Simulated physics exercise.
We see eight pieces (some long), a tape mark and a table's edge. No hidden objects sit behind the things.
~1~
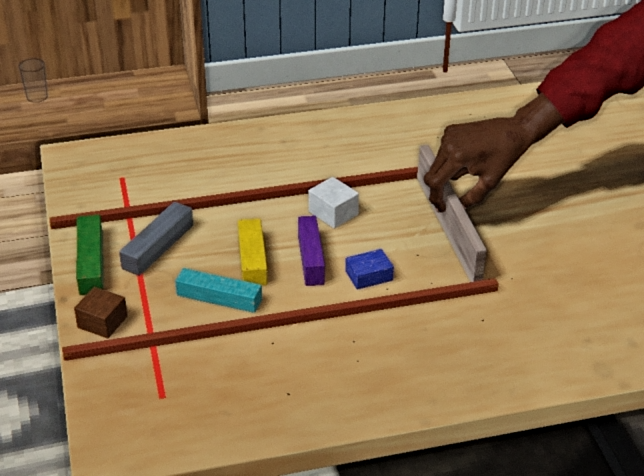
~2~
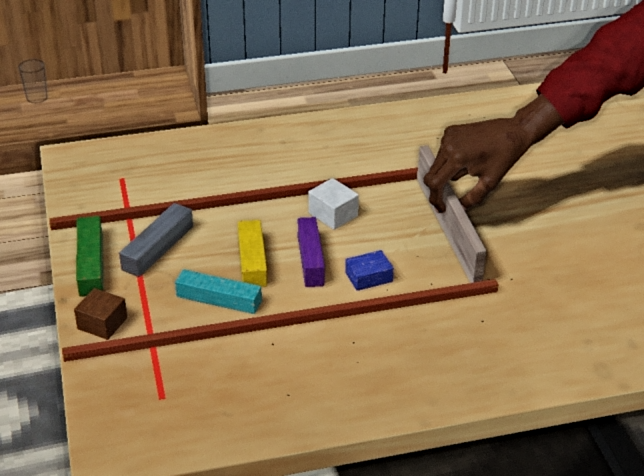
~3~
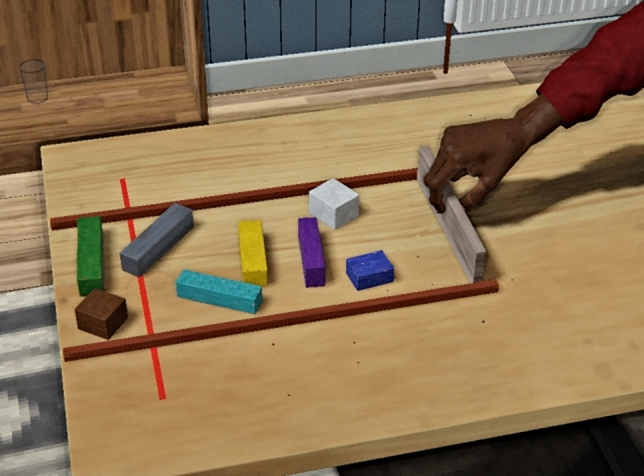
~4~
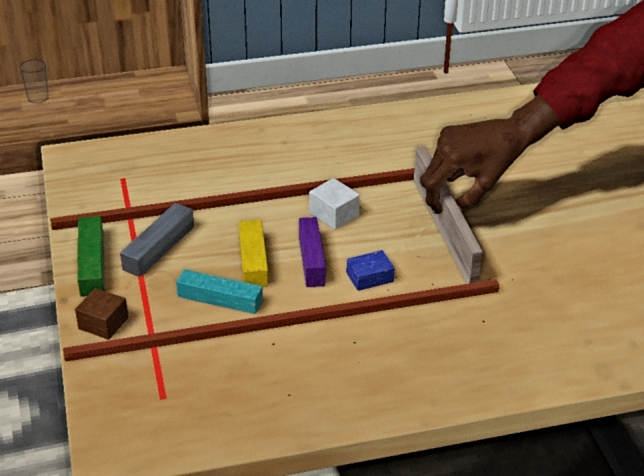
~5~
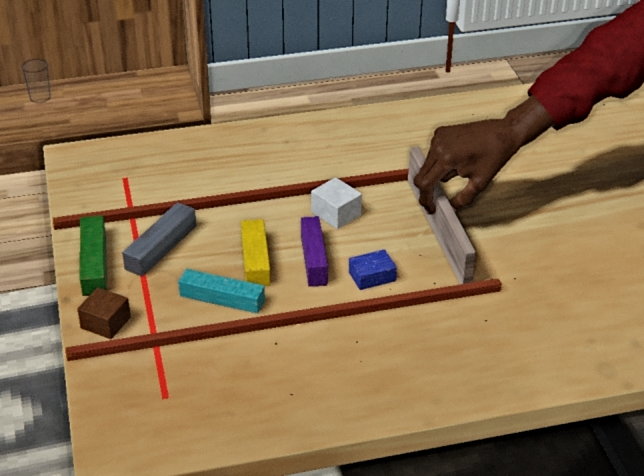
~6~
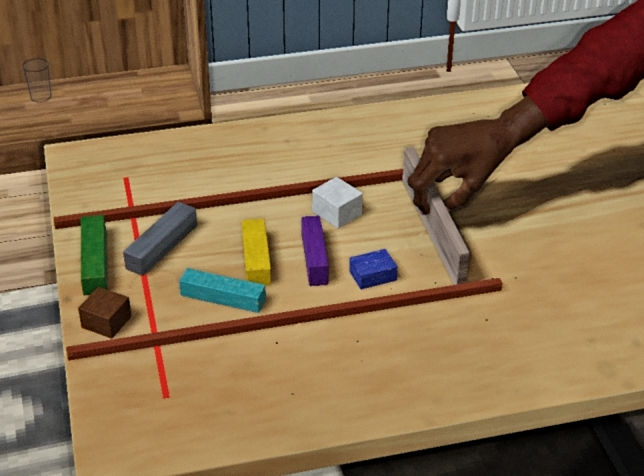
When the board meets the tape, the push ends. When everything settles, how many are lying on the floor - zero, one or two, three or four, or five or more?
Pieces that go over the edge: One, or two at most.
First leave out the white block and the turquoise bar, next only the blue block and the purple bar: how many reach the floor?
It would be 0 and 0.
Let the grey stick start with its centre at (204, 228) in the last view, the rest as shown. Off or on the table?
Lab note: Started there, it remains on top.
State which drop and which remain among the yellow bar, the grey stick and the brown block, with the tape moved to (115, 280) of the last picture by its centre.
The yellow bar is still there. The grey stick is gone. The brown block is gone.
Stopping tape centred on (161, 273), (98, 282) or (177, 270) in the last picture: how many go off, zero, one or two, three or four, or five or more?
In order of the places: No fall at all; five or over; no fall at all.
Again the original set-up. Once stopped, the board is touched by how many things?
That makes 3.
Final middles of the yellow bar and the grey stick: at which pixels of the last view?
(95, 269), and the other (73, 247).
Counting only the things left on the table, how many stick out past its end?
So the number is 2.
Soon after, none off yet; green bar at rest near (94, 254); brown block at rest near (105, 313); grey stick at rest near (161, 238).
Then, none off yet; green bar at rest near (94, 254); brown block at rest near (105, 313); grey stick moving near (155, 240).
At rest, the number that fall off is one or two; fallen, brown block and green bar.
